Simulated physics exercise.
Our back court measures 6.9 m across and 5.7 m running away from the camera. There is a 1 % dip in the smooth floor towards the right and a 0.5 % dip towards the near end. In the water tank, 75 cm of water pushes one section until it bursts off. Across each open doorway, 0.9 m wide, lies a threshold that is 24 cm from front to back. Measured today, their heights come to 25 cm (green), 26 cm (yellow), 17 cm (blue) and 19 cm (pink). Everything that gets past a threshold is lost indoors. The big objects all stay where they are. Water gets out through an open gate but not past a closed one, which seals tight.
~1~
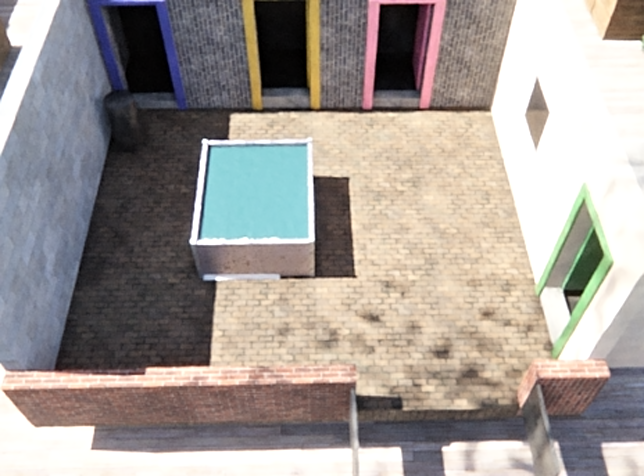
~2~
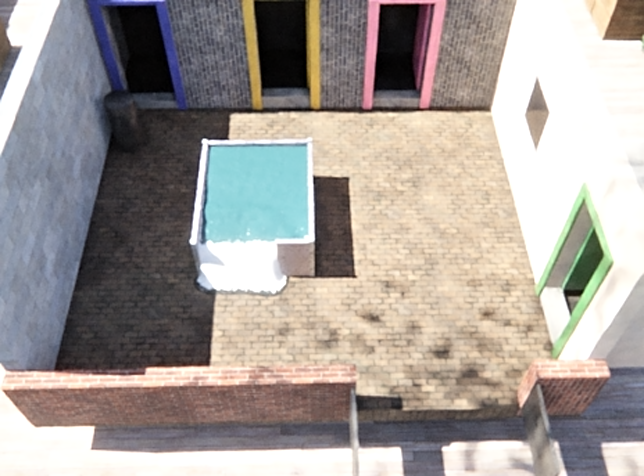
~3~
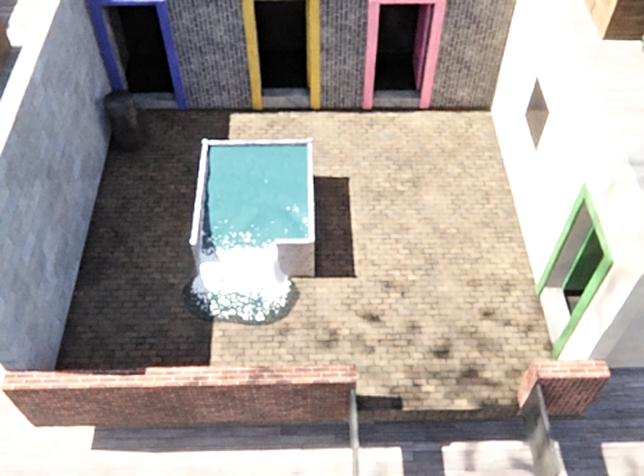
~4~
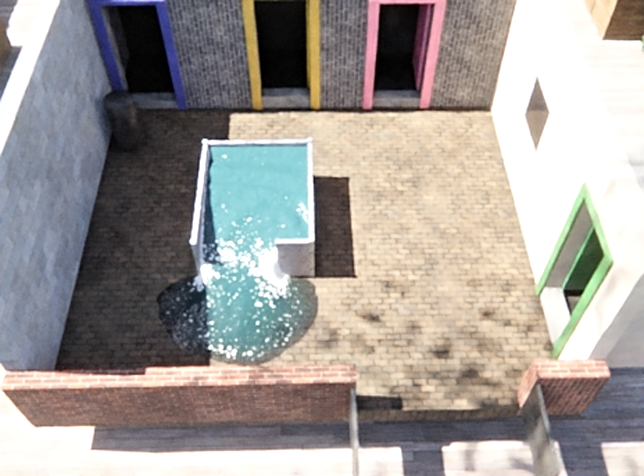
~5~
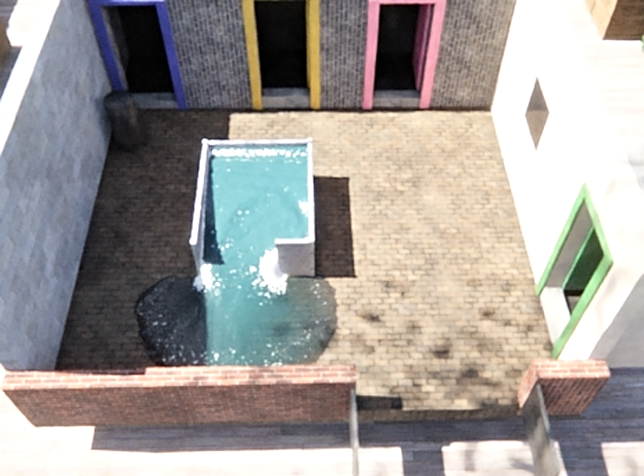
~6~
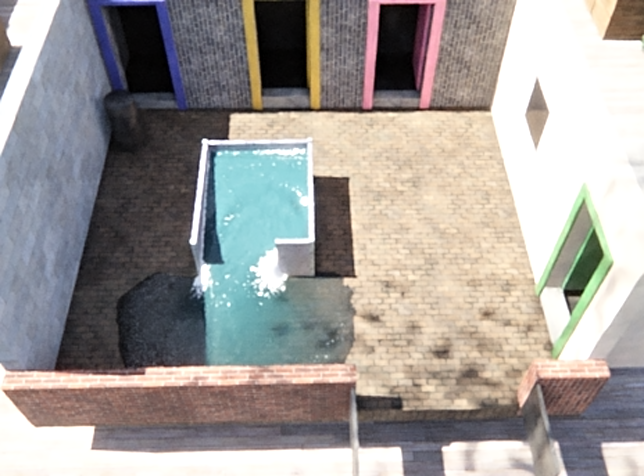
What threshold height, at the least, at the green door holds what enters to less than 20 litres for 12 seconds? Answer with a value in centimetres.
A height of roughly 12 cm.
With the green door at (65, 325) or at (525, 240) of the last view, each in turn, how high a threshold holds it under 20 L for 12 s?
First place around 18 cm, second around 6.5 cm.
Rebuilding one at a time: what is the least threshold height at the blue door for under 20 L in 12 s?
Blue - roughly 6.5 cm.
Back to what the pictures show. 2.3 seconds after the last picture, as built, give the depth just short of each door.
Depths in cm - green: 18, yellow: 0, blue: 0, pink: 0.
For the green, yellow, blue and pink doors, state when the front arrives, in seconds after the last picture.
Arrives: Green 1.8 s / yellow 3.8 s / blue 3.2 s / pink 5.0 s.
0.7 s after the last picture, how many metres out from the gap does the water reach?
Around 3.2 m from the gap.
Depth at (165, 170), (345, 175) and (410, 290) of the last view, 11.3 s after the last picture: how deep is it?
Around 5 cm, 2 cm and 5 cm.
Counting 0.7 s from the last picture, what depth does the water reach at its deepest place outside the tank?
Around 44 centimetres.
Then, 0.7 s after the last picture water covers 20 % of the floor, deepest (44 cm) near (226, 395); it has not reached the green door.
Then, 2.3 s after the last picture water covers 50 % of the floor, deepest (32 cm) near (48, 398); 18 cm at the green door, 0 litres in over its 25 cm threshold.
Then, 11.3 s after the last picture water covers 95 % of the floor, deepest (12 cm) near (531, 321); 10 cm at the green door, 0 litres in over its 25 cm threshold.
At the green door as built, the water peaked near 18 cm, 2.3 s after the last picture.
Run again over the same 12 s with other heights there, 45 litres in over 9.5 cm, 12 litres over 13 cm. The limit of 20 litres is kept from about 12 cm up.
